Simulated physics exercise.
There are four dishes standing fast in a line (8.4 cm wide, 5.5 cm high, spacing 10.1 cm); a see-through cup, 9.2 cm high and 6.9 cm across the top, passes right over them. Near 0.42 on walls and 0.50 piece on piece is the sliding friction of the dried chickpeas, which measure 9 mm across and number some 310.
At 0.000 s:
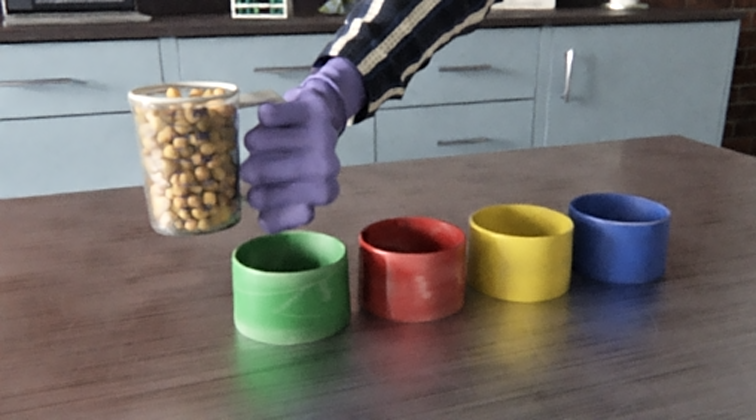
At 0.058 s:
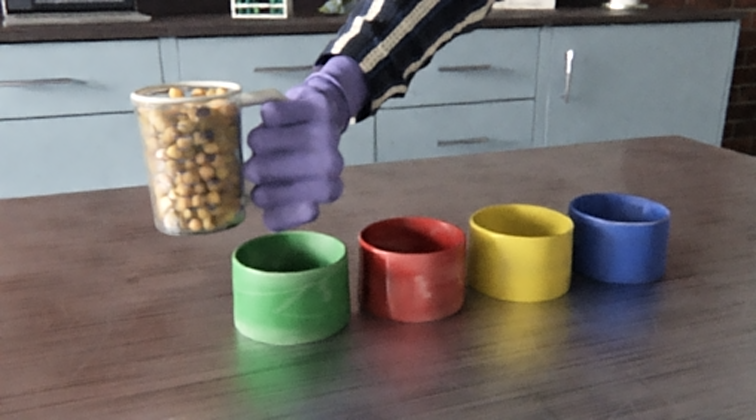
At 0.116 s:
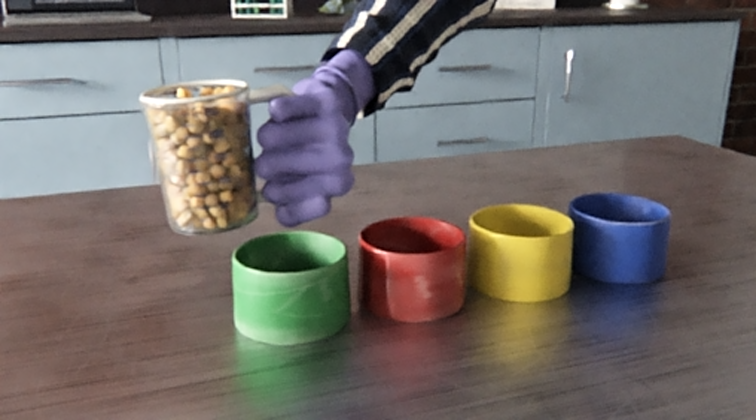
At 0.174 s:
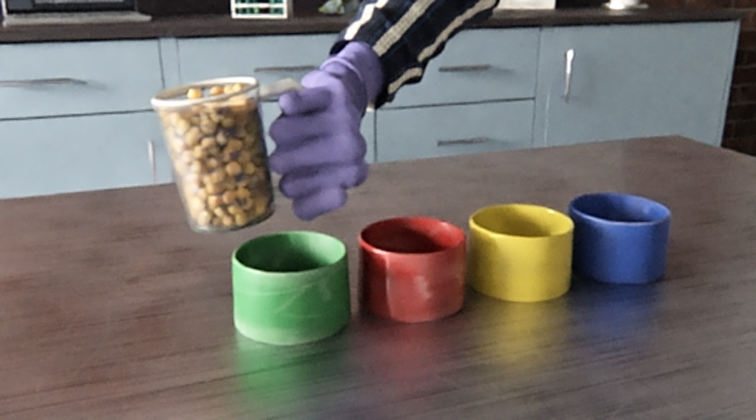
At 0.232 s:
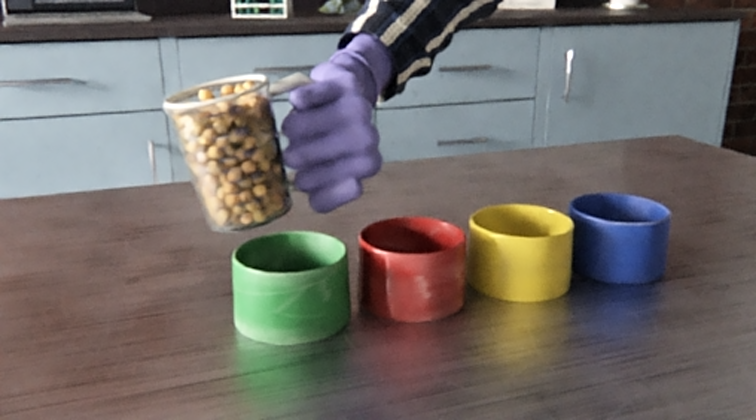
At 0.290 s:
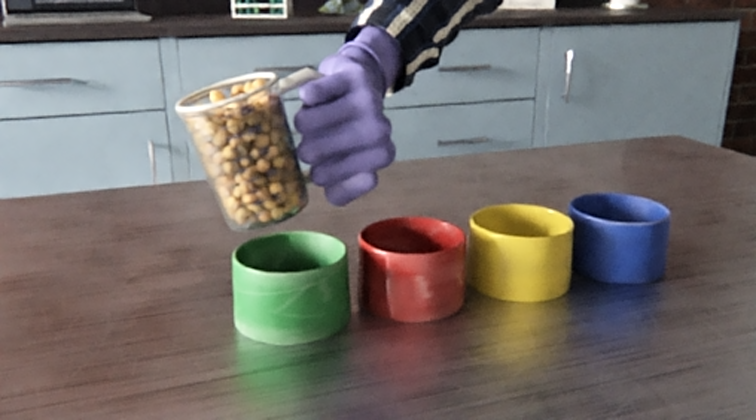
Purple-gloved hand moving a clear cup of round, nut-like pieces slightly right above a green dish, tilting it gradually leftward.
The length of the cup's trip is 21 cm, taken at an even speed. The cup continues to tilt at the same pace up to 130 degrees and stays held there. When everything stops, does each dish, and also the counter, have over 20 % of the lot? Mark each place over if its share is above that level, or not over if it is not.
Red dish: Over, blue dish: Not over, green dish: Not over, yellow dish: Not over, counter: Not over.
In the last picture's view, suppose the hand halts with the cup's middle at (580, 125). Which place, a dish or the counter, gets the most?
Yellow.
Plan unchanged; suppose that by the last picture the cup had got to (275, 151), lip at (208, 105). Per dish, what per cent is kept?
Kept per dish: Red = 90, blue = 0, green = 0, yellow = 0.
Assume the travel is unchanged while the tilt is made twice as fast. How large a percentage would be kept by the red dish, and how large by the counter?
Then: Red 50, counter 20.
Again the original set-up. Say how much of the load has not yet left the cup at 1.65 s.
Load share: Near 80 percent.
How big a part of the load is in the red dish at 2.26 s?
Share at that time: Approx. 95 per cent.
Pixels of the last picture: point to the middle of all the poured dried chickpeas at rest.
(408, 262).
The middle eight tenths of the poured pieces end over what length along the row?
Length: Approx. 5 cm.
After 1.11 s, tilt 69 degrees; cup holds 100 %.
After 1.65 s, tilt 104 degrees; cup holds 80 %, red 15 %.
Then, at 2.26 s, tilt 130 degrees; cup holds 0 %, red 95 %.
In the end, at 2.7 s, red 95 %, blue 0 %, green 0 %, yellow 0 %, counter 5 %.
